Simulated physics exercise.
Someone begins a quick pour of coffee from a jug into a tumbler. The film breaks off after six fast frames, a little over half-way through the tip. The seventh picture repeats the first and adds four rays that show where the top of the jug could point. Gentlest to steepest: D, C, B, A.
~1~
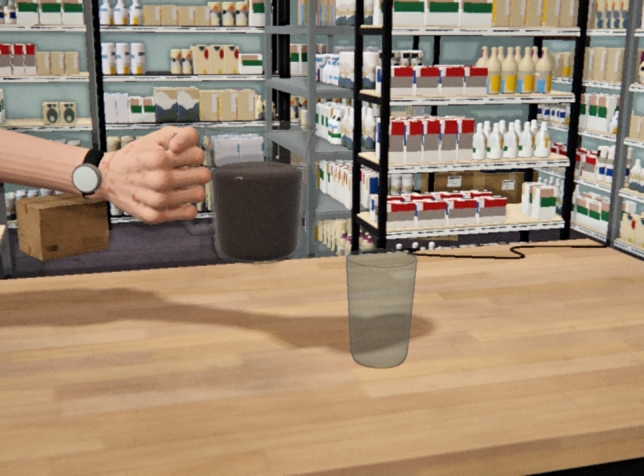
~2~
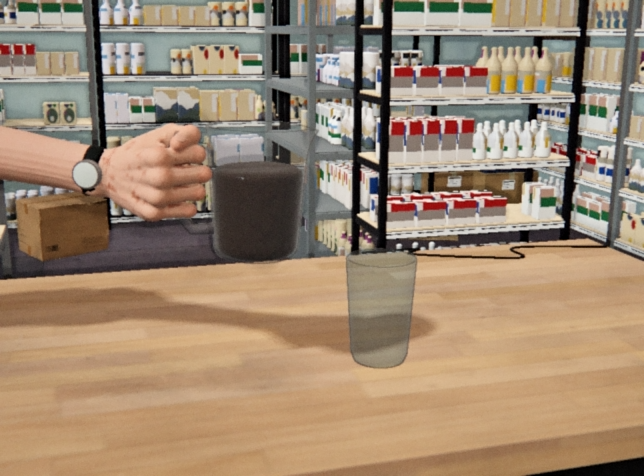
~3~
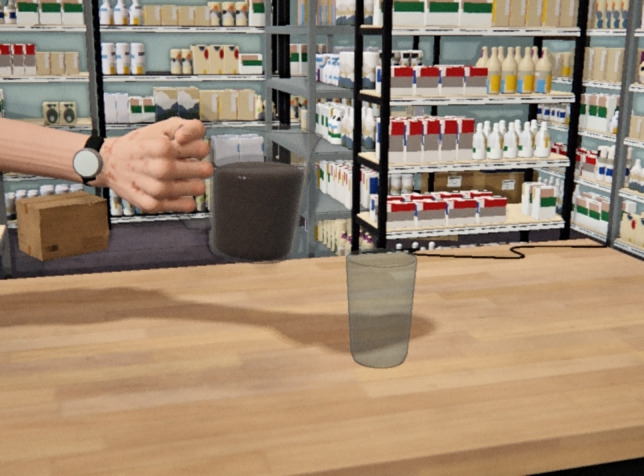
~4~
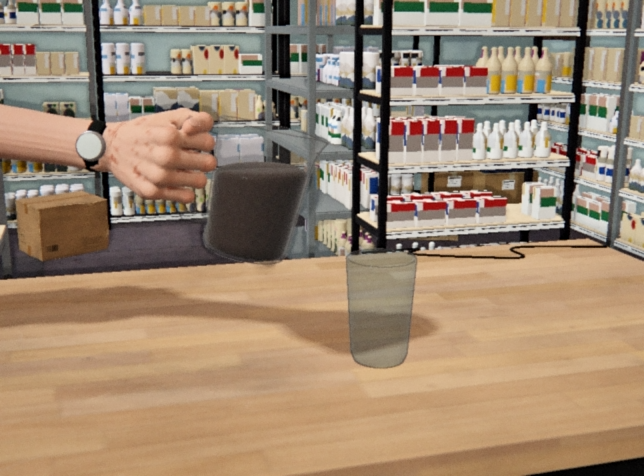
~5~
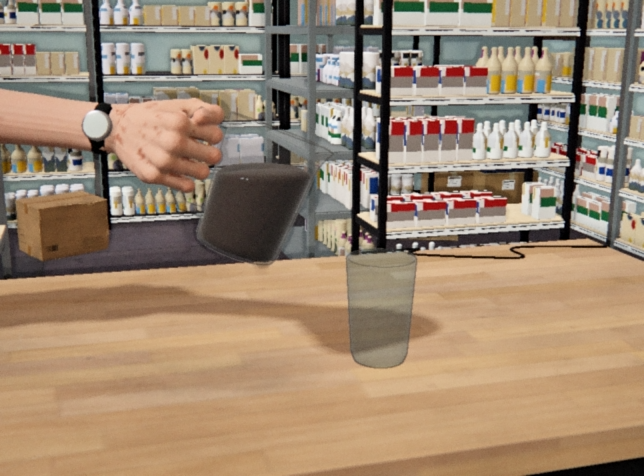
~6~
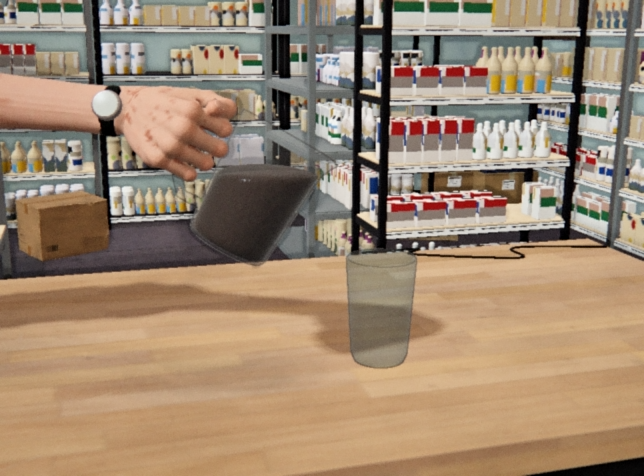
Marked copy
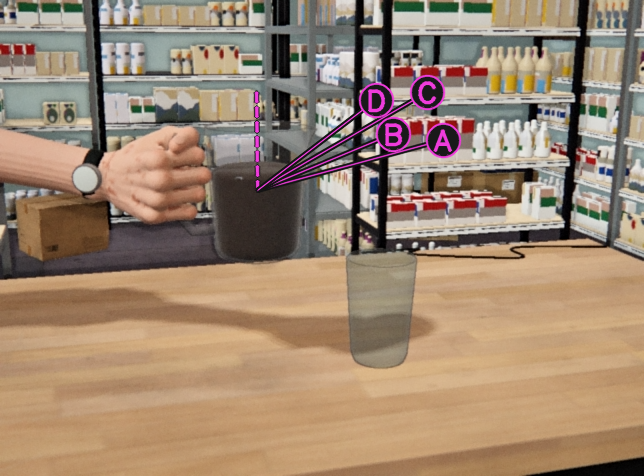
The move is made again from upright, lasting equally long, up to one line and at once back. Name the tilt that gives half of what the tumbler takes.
Tilt B.
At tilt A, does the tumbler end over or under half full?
Over half.
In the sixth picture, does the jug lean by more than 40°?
No, it does not.
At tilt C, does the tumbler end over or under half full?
Under.
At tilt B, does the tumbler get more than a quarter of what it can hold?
Yes, clearly.
On the marked copy, A at (426, 144); B at (377, 140); C at (412, 100); D at (362, 109).
For tilt A, the tumbler ends with about 69 % of what it can hold.
For tilt B, the tumbler ends with about 48 % of what it can hold.
For tilt C, the tumbler ends with about 31 % of what it can hold.
For tilt D, the tumbler ends with about 16 % of what it can hold.
